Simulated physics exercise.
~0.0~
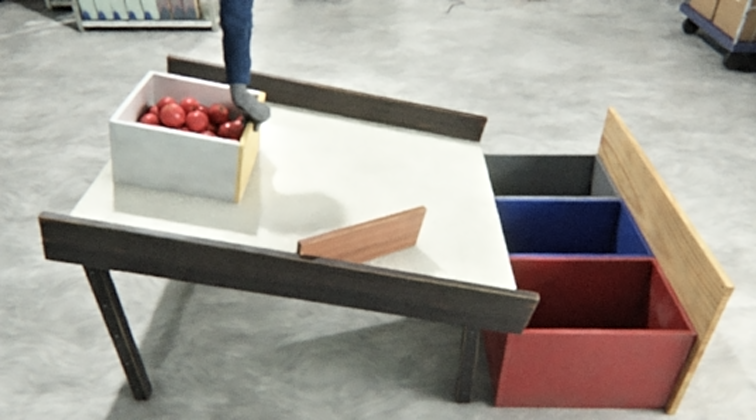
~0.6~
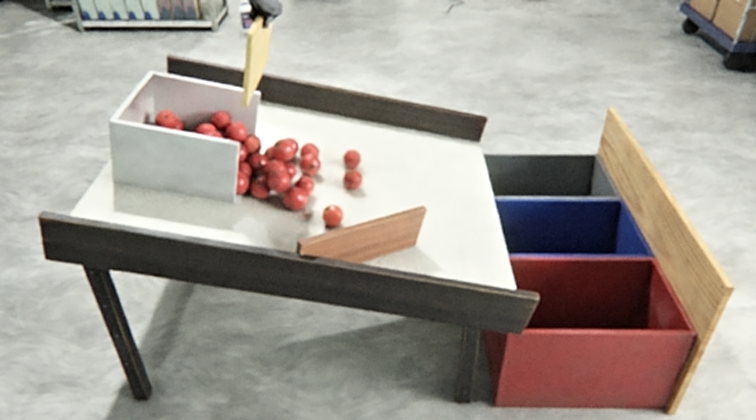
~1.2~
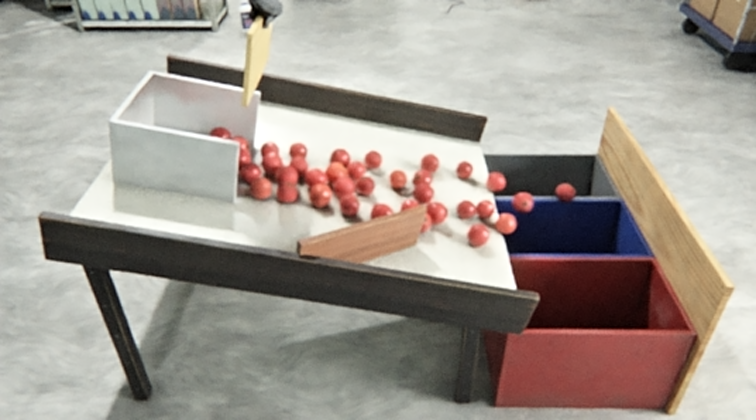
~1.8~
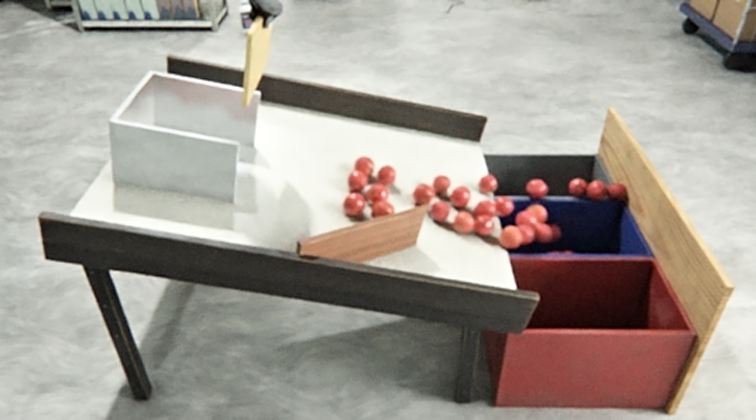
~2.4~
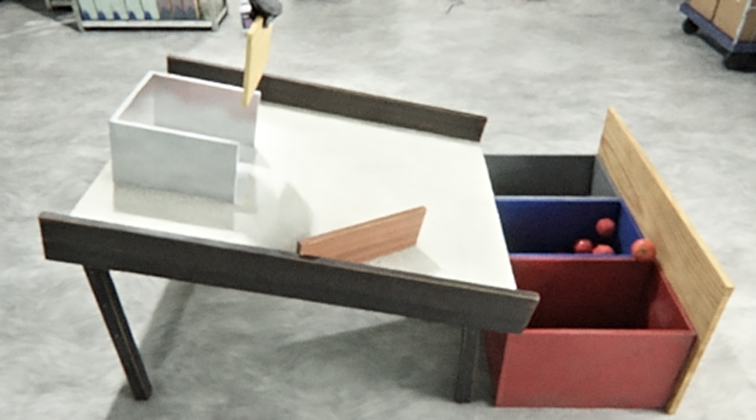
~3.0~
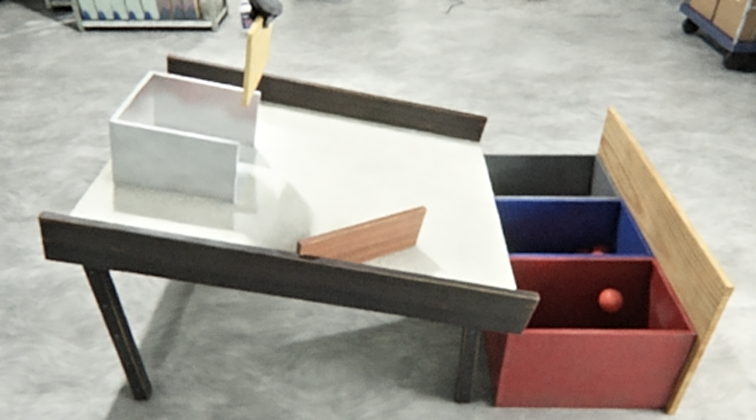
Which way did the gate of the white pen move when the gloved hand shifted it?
The gate moved up, clear of the pen, and the tomatoes were free to roll out.
A gloved hand lifted the gate of a white pen full of red tomatoes, and they rolled right down the sloping table past an angled board, dropping off the low edge into the bins, most of them into the blue tote.
